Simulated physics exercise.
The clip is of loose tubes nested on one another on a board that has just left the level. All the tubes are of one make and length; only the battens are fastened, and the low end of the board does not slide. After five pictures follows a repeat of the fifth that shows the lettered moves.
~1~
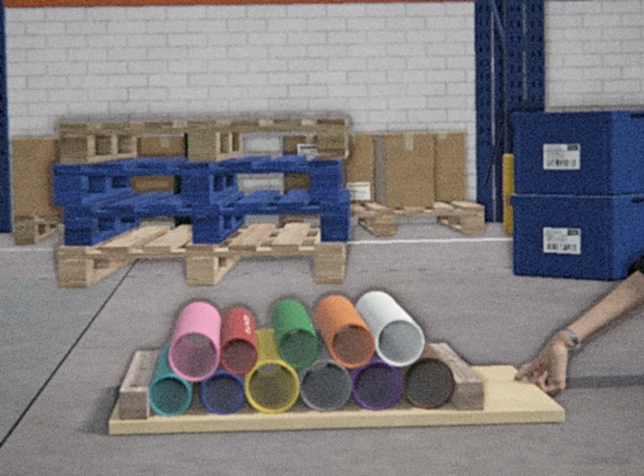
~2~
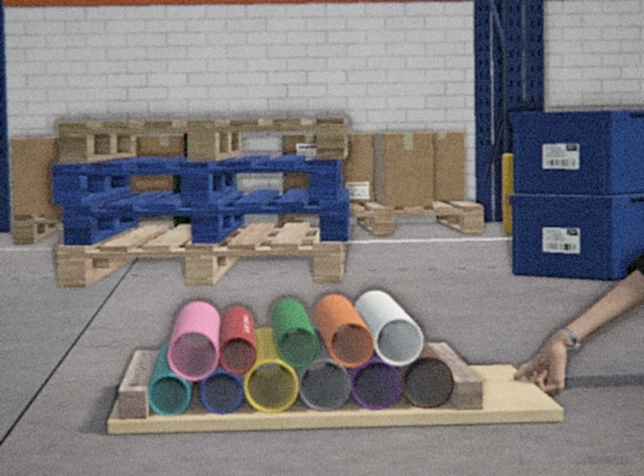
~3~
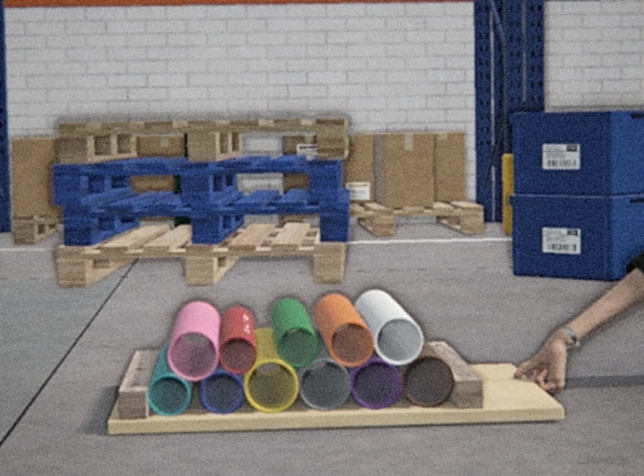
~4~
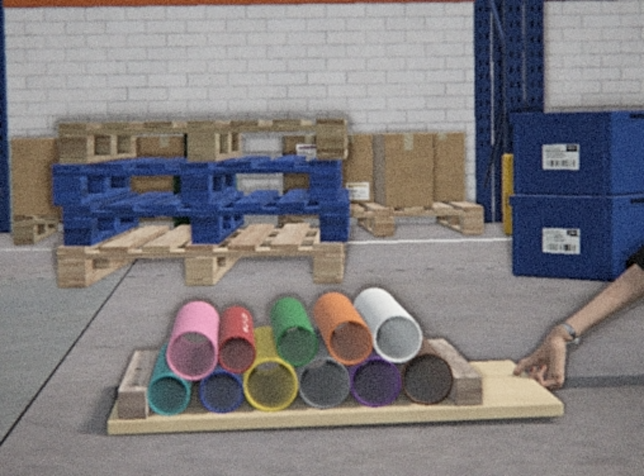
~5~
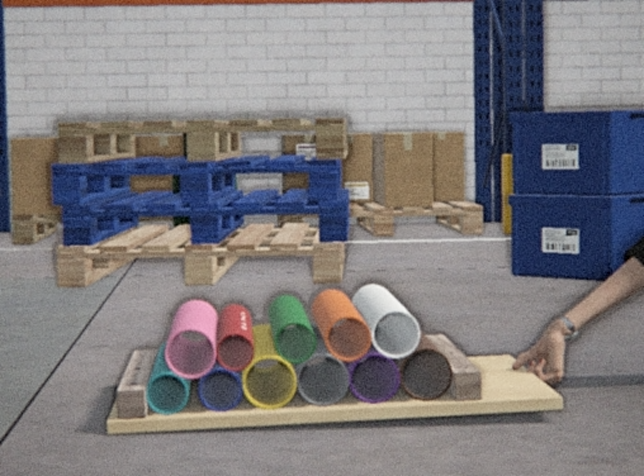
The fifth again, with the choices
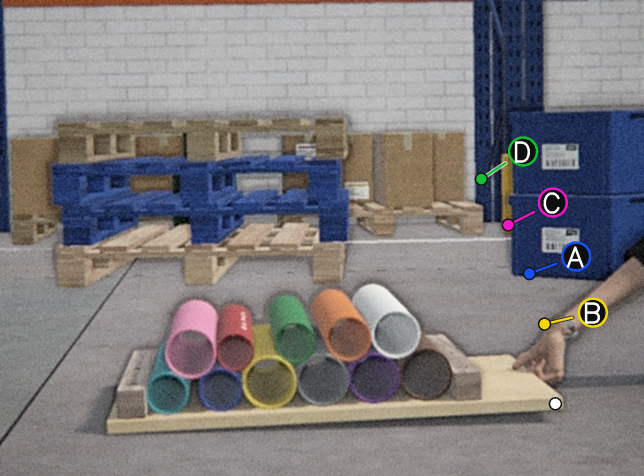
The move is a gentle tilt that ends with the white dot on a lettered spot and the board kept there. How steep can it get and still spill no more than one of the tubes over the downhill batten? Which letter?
At most to A.
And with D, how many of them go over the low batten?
At D the number is five.
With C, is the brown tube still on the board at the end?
The brown tube: Yes.
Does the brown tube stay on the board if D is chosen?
Yes.
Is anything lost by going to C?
Yes.
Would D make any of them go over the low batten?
Yes, at D.
On the marked copy, A at (530, 274); B at (544, 324); C at (508, 225); D at (481, 179); the white dot at (555, 404).
With A. Early on, board at 14°.
Further on, board at 19°.
At the end, board at 19°, one over the low batten (pink).
As for the rest, B none over the low batten; C two over the low batten (red, pink); D five over the low batten.
